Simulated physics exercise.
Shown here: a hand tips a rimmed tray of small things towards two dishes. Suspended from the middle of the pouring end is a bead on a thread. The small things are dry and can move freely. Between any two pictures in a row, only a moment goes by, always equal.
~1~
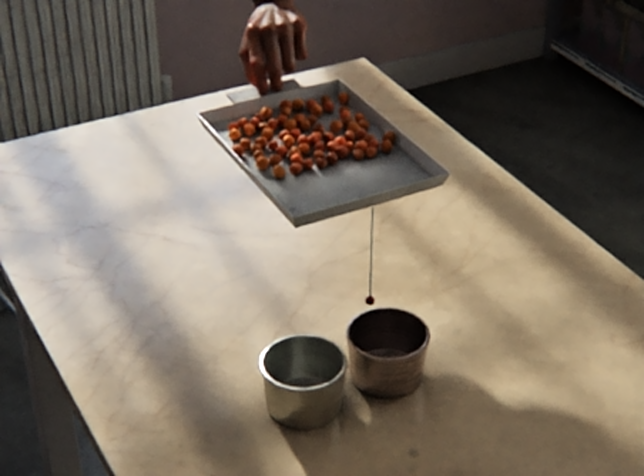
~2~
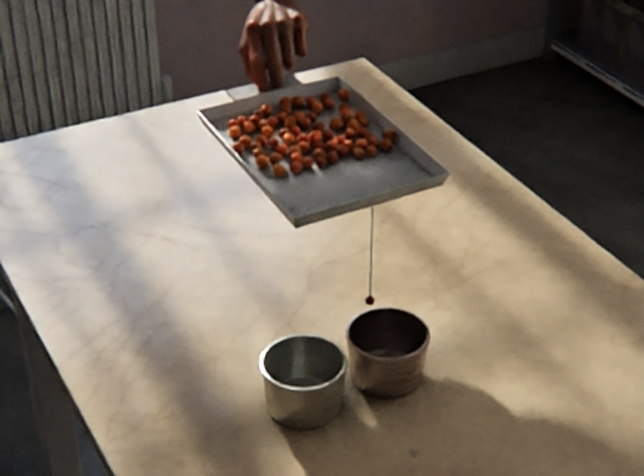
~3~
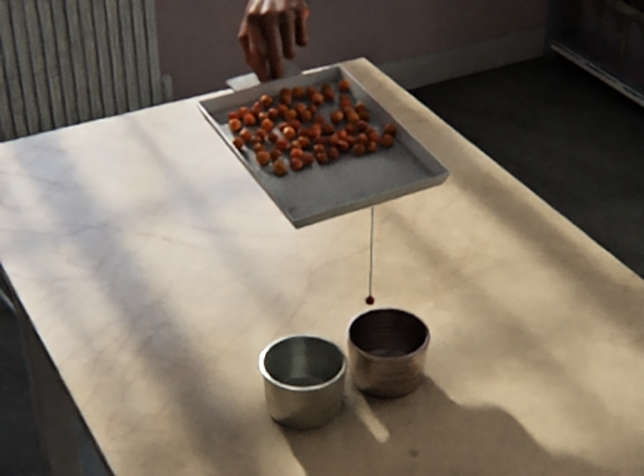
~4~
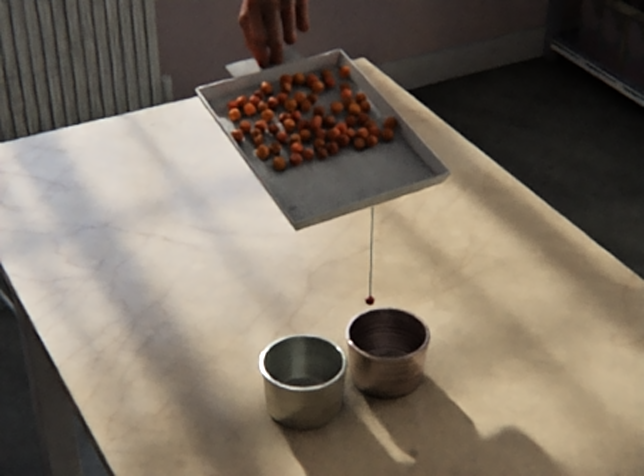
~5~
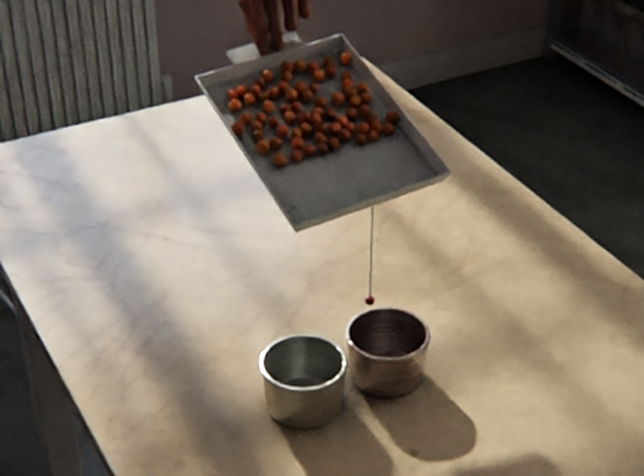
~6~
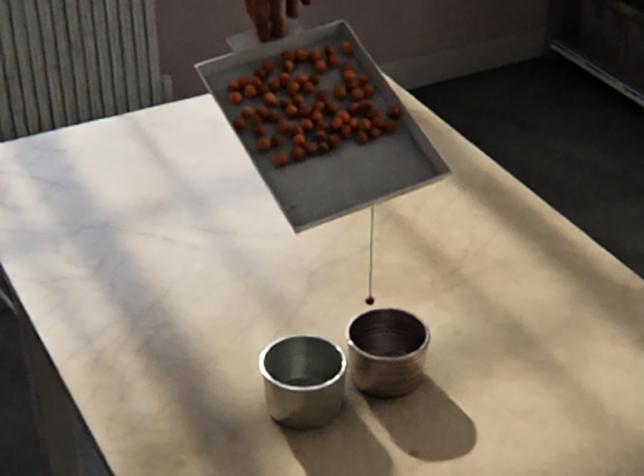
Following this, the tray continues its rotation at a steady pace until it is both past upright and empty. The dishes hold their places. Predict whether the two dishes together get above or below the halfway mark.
Above.
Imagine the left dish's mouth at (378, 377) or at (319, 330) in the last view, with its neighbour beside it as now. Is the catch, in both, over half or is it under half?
At place one a lesser share; at place two a lesser share.
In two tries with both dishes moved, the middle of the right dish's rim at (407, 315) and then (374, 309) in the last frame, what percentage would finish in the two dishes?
Some 60 percent in the first case, 20 percent in the second.
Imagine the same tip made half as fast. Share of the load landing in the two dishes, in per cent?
About 80 %.
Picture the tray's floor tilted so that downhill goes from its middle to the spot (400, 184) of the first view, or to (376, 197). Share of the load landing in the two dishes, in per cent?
About 10 % and about 40 %.
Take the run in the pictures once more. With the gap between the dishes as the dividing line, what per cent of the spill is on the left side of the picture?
Around 30 percent of the pieces.
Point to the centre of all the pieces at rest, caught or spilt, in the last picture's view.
The centre settles at about (333, 389).
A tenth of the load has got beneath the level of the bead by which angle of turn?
Approx. reading: About 65°.
Soon, tray tipped steeply; most on the tray; a small part in the left dish; a small part in the right dish; a small part in the air.
A while on, tray tipped past a quarter turn; a small part on the tray; about a quarter in the left dish; about a quarter in the right dish; a small part outside both; about a quarter in the air.
Towards the end, tray tipped past a quarter turn; about half in the left dish; about a third in the right dish; about a quarter outside both.
Finally, tray tipped past a quarter turn; about half in the left dish; about a third in the right dish; about a quarter outside both.
